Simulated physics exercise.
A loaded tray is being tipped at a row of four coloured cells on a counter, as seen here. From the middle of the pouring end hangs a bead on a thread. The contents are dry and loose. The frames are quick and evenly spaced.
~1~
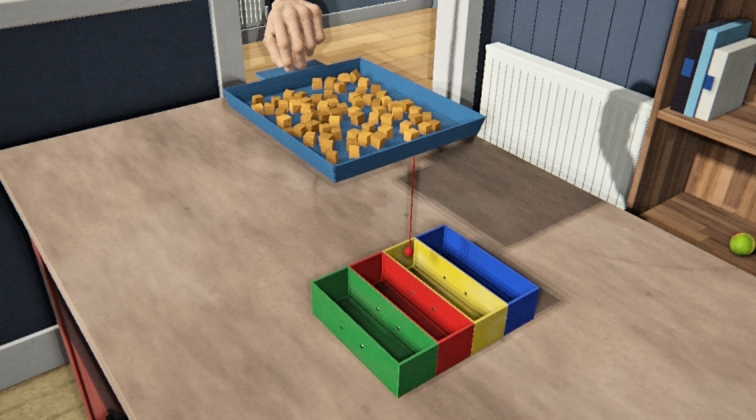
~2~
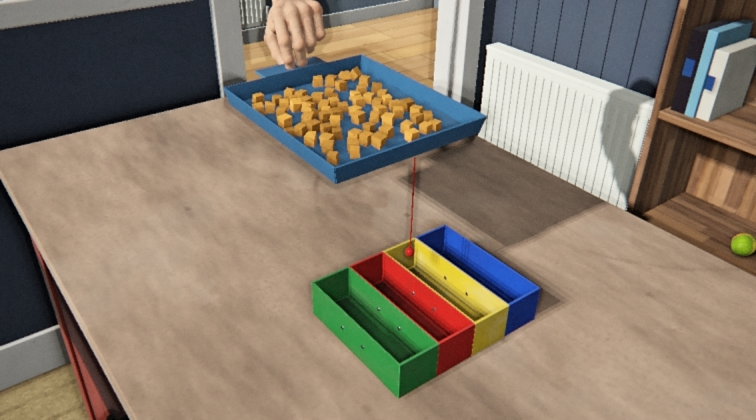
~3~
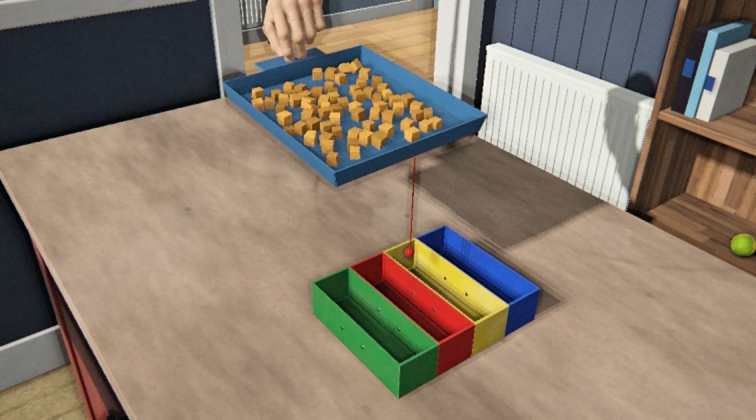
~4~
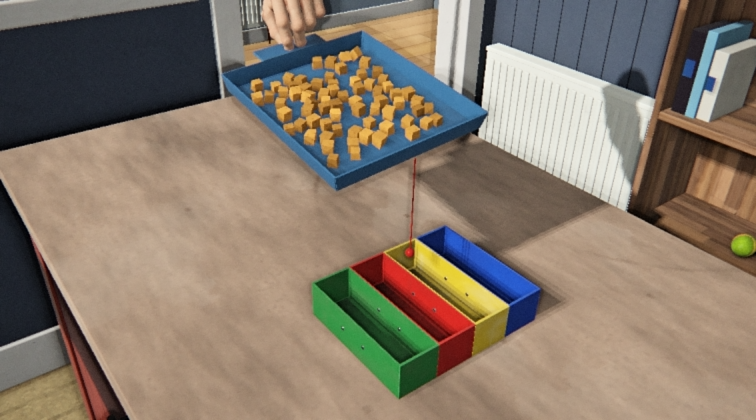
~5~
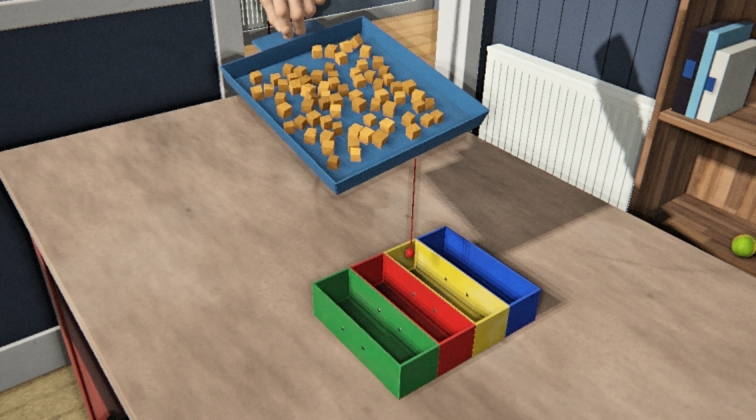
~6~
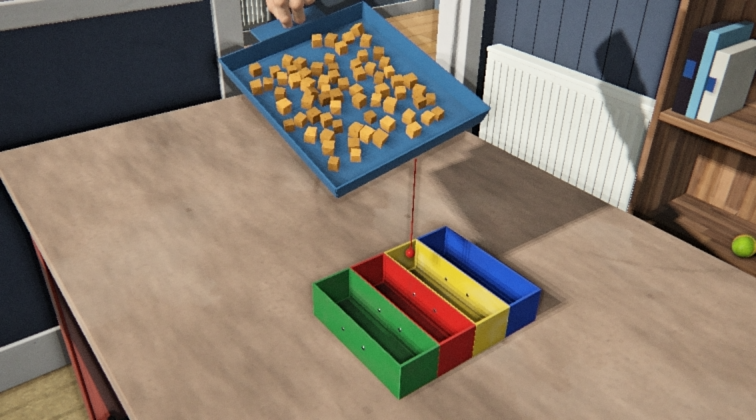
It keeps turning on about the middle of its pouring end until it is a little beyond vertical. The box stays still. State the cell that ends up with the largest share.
It is the green cell.
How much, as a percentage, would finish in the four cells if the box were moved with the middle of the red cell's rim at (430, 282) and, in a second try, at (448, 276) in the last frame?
Around 30 per cent for the first position, around 10 per cent for the second.
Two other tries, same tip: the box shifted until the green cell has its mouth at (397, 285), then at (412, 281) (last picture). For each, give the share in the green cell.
20 %, then 10 %.
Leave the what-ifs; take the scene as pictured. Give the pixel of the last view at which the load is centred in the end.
At about (367, 341).
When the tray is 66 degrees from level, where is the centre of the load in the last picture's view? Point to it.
Roughly at (350, 135).
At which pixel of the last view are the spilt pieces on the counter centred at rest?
Their resting centre is at about (294, 367).
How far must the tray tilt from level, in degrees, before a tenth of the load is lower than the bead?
Approx. 115° from level.
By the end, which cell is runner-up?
The cell in red.
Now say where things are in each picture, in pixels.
In the first frame, corners of the pouring end (335, 163) and (480, 116), level; middle of the load (335, 116), croutons; bead on its thread (409, 252); green cell (418, 367); red cell (455, 346); yellow cell (489, 327); blue cell (521, 309).
In the second frame, corners of the pouring end (336, 165) and (481, 116), level; middle of the load (336, 115).
In the third frame, corners of the pouring end (336, 169) and (481, 114), tipped barely, lowest at the left corner; middle of the load (336, 111).
In the fourth frame, corners of the pouring end (336, 174) and (482, 111), tipped a little, lowest at the left corner; middle of the load (336, 106).
In the fifth frame, corners of the pouring end (337, 179) and (484, 109), tipped a little, lowest at the left corner; middle of the load (336, 102).
In the sixth frame, corners of the pouring end (337, 184) and (485, 107), tipped clearly, lowest at the left corner; middle of the load (337, 97); green cell (419, 369); red cell (456, 348); yellow cell (491, 328); blue cell (523, 310).
Just after the last frame, tray tipped steeply; every one on the tray.
A moment on, tray tipped past a quarter turn; almost all on the tray; just a few in the green cell; just a few in the red cell.
Further on, tray tipped past a quarter turn; roughly a third in the green cell; roughly a quarter in the red cell; roughly half falling or outside the box.
When it is over, tray tipped past a quarter turn; roughly a third in the green cell; roughly a quarter in the red cell; not one in the yellow cell; not one in the blue cell; roughly half outside the box.
